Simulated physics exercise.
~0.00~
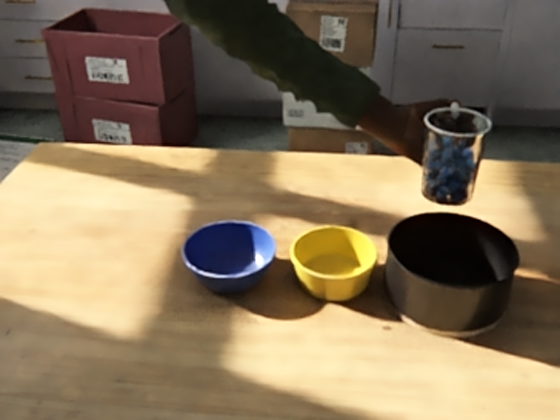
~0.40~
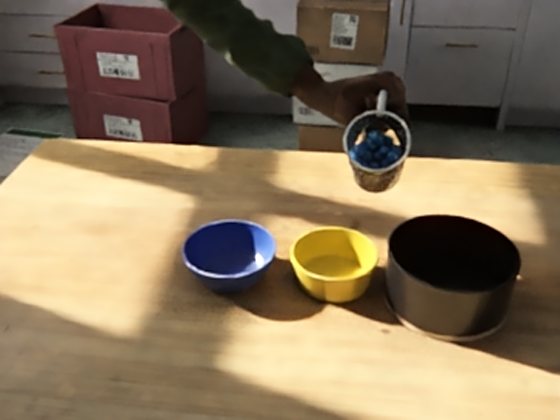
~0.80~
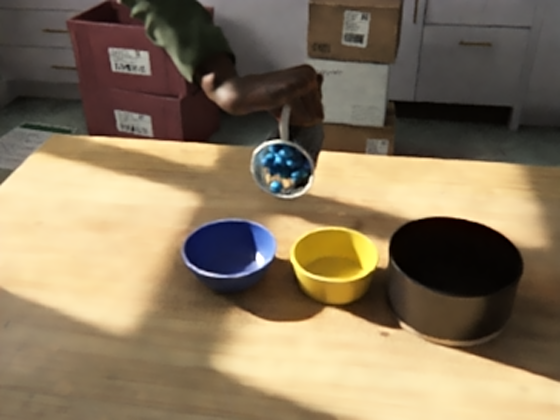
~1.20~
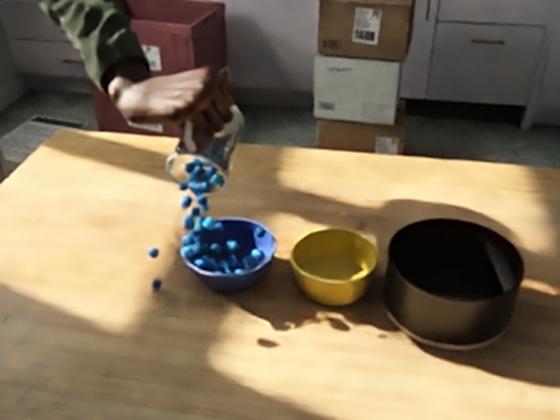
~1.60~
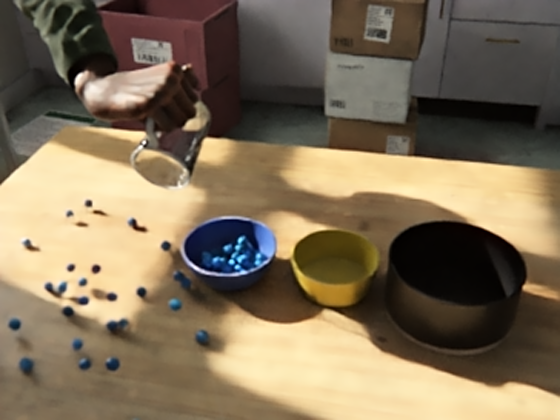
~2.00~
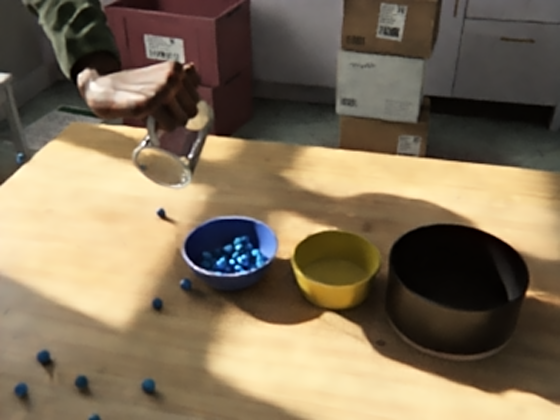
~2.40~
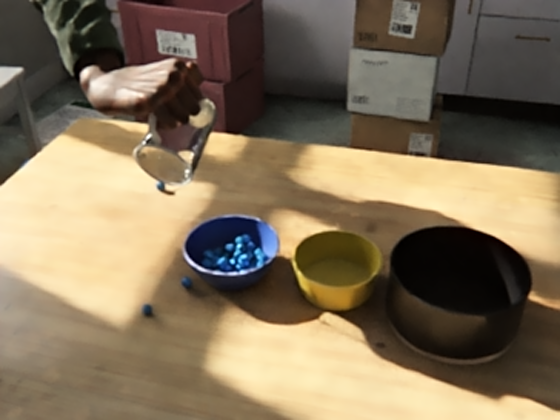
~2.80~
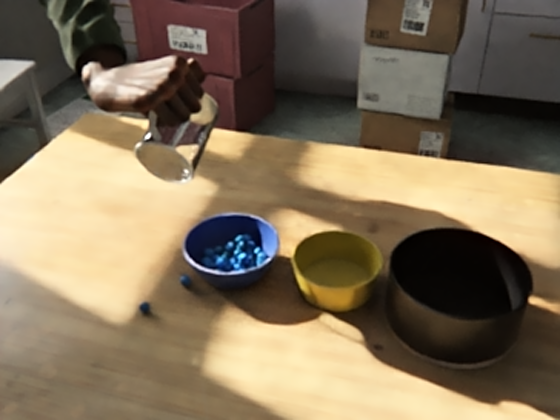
At the start, a hand holds a clear cup of small blue balls upright above a black pot, with a yellow dish and a blue bowl standing to its left on a wooden table. The hand carries the cup leftward, tipping it further as it passes over the yellow dish. Near the blue bowl the balls pour out, many landing inside while others fall beside it. The strays scatter across the left of the table and most roll out of view. Finally, the emptied cup stays tilted, the blue bowl holds a pile, two balls rest beside it, and the dish and pot received none.
